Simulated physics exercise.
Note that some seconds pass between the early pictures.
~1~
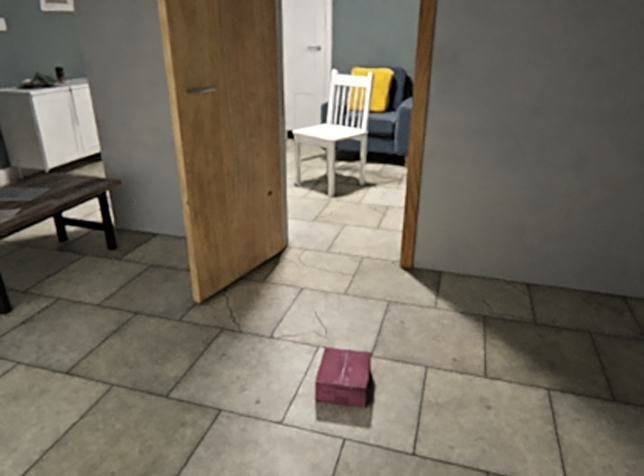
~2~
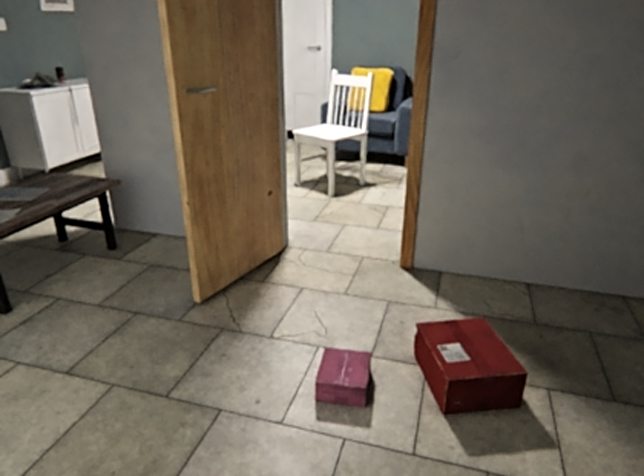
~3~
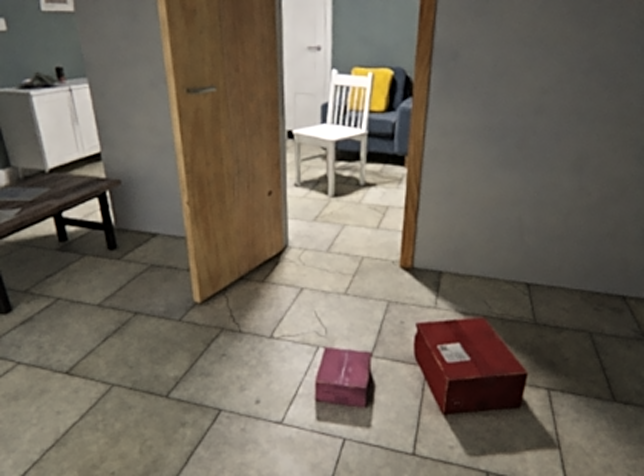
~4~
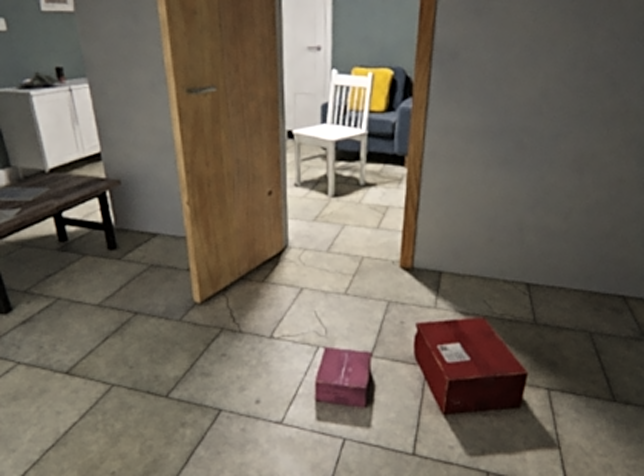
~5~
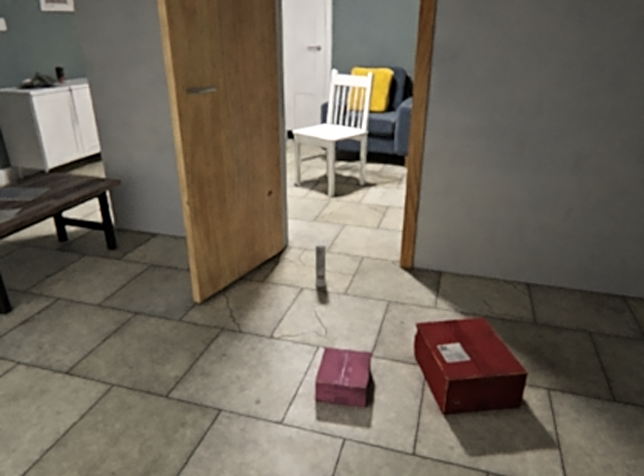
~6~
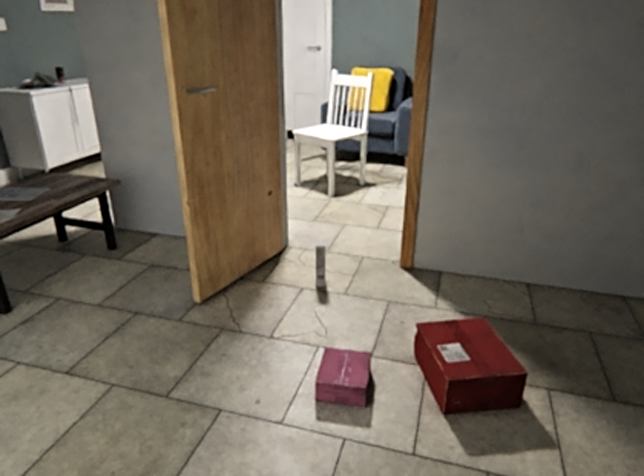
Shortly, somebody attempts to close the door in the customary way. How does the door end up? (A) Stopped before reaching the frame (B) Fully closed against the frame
Answer: B.
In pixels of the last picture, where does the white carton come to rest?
End position, last frame: About (373, 243).
Then, 0.80 s past the last view, door at 68°.
Then, 1.30 s past the last view, door at 33°; white carton displaced well along near (340, 258).
Then, 1.60 s past the last view, door at 12°; white carton displaced well along near (360, 248).
Then, 2.00 s past the last view, door at 0°; white carton rocked 33° from its first pose near (370, 236).
Finally, door at 0°; down or leaning hard on the floor, white carton; the other 2 still in place. Final places as the last picture's camera would see them, white carton near (373, 243).
